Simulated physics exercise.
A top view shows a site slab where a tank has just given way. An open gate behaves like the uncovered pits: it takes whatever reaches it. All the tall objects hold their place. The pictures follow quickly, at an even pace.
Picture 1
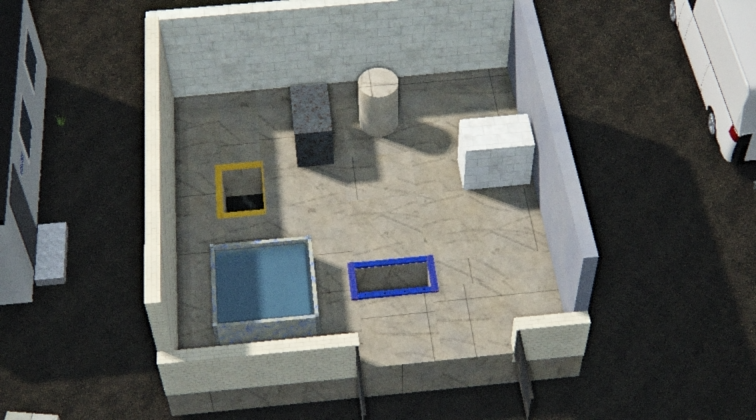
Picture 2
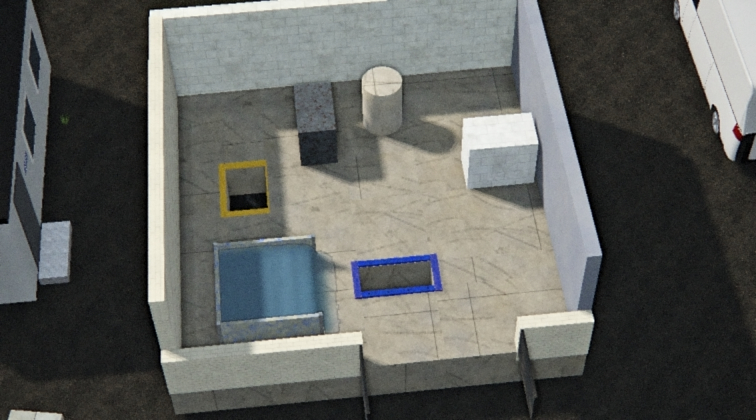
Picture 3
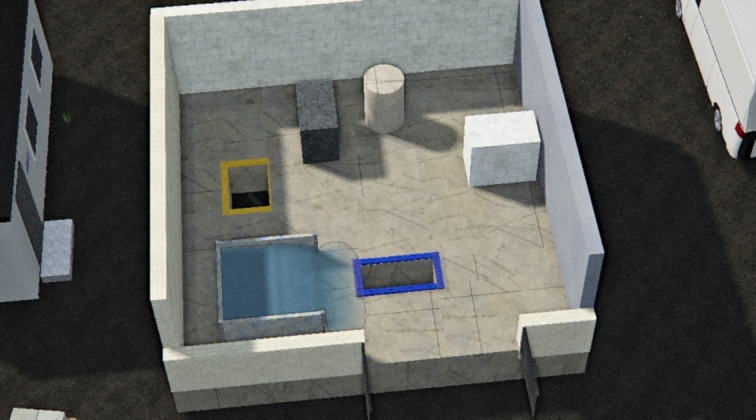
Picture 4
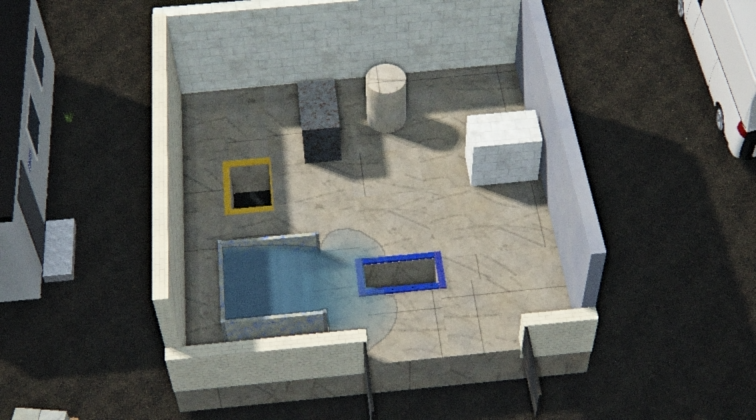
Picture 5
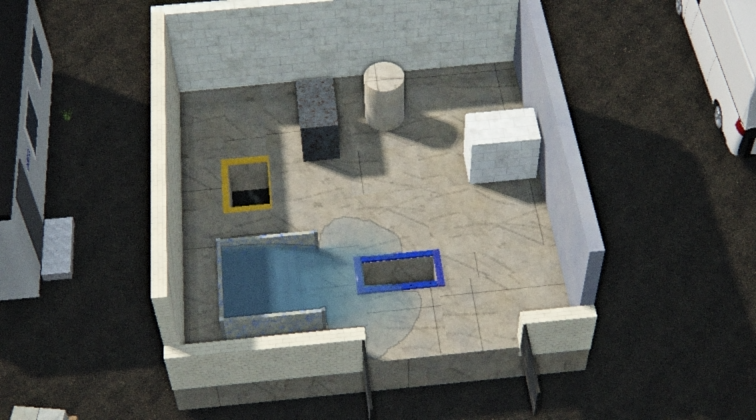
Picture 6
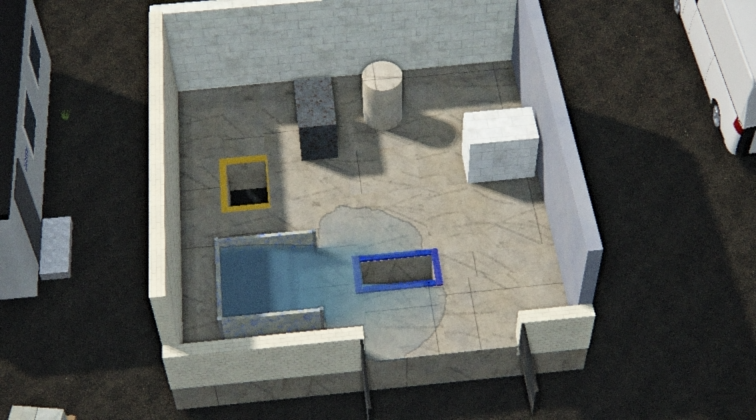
On a walled slab seen from above, a glass-like tank of still blue water sits at the lower left, near yellow-framed and blue-framed pits. Its right side opens and water pours out rightward, then spreads across the floor in a widening, rounded sheet around the blue-framed pit.
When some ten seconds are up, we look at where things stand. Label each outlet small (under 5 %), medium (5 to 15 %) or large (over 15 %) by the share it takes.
Labels: Gate: Large, blue pit: Large, yellow pit: Small.
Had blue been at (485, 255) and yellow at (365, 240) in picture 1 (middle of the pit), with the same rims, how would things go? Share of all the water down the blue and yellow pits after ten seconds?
The blue pit takes around 10 percent, while the yellow pit takes around 30 percent.
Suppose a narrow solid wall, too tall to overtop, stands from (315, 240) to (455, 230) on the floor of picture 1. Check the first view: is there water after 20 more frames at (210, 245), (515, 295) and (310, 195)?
Result, listed order: Spot 1 kept clear of the flood, spot 2 reached by the flood, spot 3 kept clear of the flood.
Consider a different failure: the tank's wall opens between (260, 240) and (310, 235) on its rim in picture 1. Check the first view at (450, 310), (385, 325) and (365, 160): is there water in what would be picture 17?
Note, points one to three: Unreached / unreached / reached and soaked.
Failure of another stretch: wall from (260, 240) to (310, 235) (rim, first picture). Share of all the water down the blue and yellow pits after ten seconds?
Shares: Blue at 0 percent, yellow at 30 percent.
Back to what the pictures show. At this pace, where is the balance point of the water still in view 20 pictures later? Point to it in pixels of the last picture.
It's close to (388, 261).
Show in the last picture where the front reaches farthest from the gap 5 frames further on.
Close to (538, 305), I think.
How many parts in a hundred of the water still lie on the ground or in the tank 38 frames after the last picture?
About 58 %.
A moment on, water covers 25 % of the floor; the gate 1 %, the blue pit 11 %, the yellow pit 0 %.
Next, water covers 35 % of the floor; the gate 7 %, the blue pit 18 %, the yellow pit 0 %.
Then, water covers 45 % of the floor; the gate 15 %, the blue pit 21 %, the yellow pit 0 %.
Later, water covers 55 % of the floor; the gate 21 %, the blue pit 22 %, the yellow pit 0 %.
In the end, water covers 65 % of the floor; the gate 25 %, the blue pit 22 %, the yellow pit 3 %.
